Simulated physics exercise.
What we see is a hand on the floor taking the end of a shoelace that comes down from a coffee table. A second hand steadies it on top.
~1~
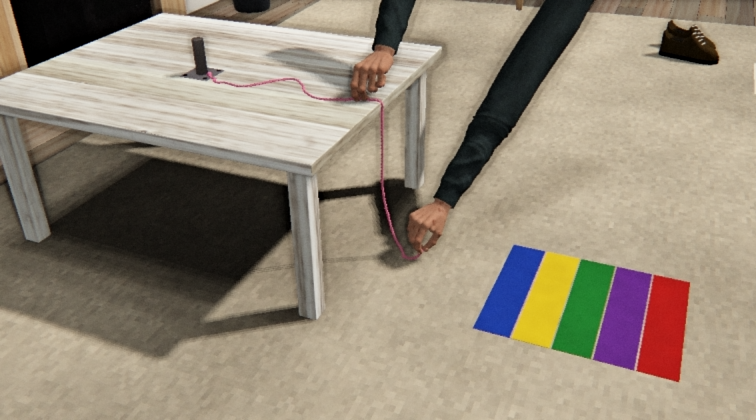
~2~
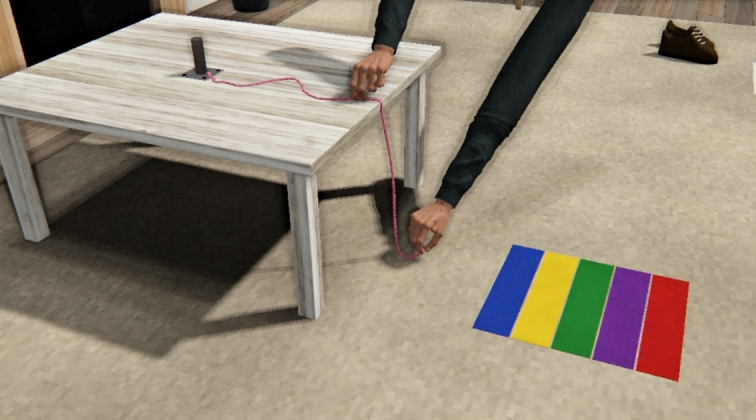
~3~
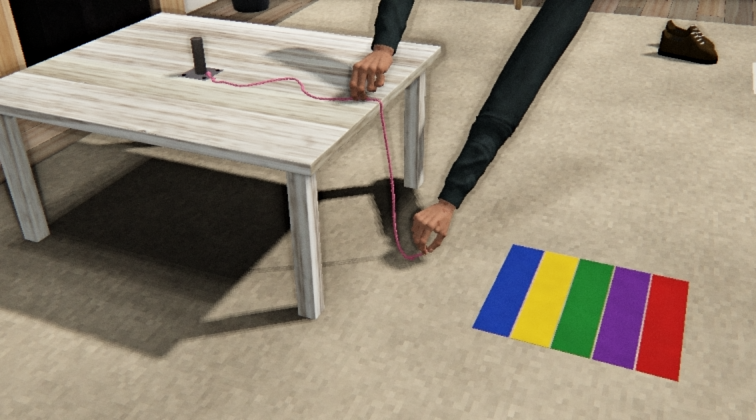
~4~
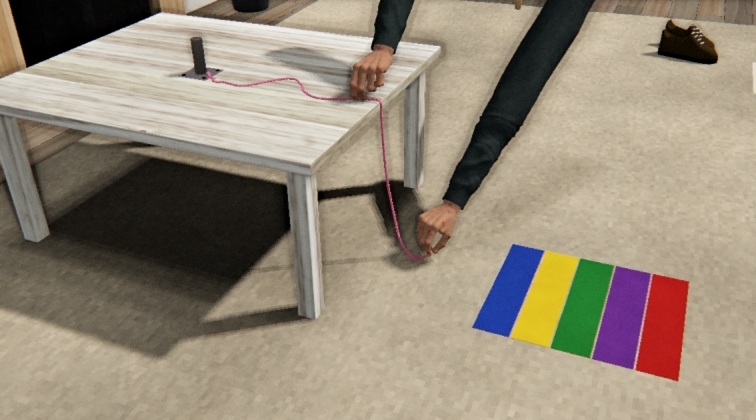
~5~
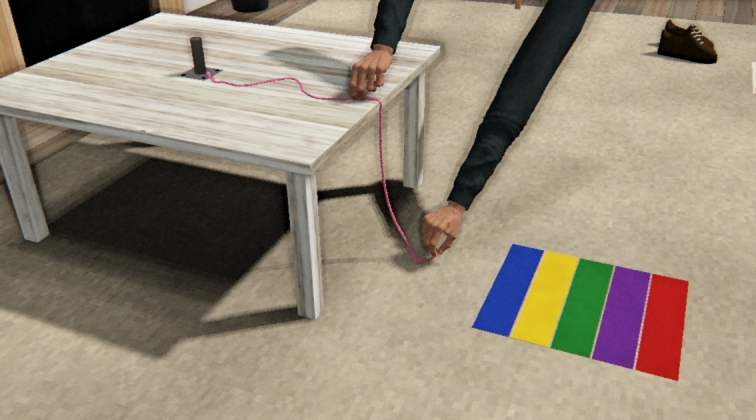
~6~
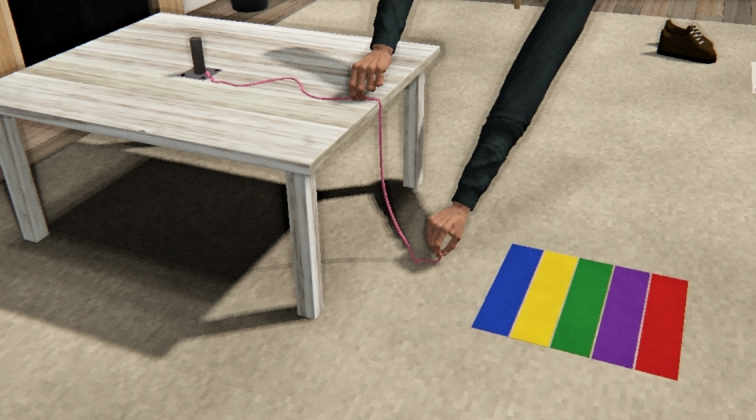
The video shows one hand resting on a pale wooden coffee table over a pink shoelace, while another hand at the floor holds its hanging end and shifts it slightly right, beside a mat of coloured stripes.
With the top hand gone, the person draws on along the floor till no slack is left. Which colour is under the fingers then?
It gets as far as the green strip.
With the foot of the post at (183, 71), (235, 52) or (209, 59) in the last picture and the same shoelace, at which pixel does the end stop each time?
About (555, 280), (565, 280) and (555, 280).
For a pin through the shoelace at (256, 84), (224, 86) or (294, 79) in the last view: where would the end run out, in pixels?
Near (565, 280), (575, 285) and (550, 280).
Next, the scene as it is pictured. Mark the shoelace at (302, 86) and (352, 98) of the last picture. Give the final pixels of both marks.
About (328, 92), and the other about (392, 116).
A little later, end near (530, 274); over blue.
Next, end near (565, 282); over yellow.
When it is tight, end near (586, 287); over green. The green one.
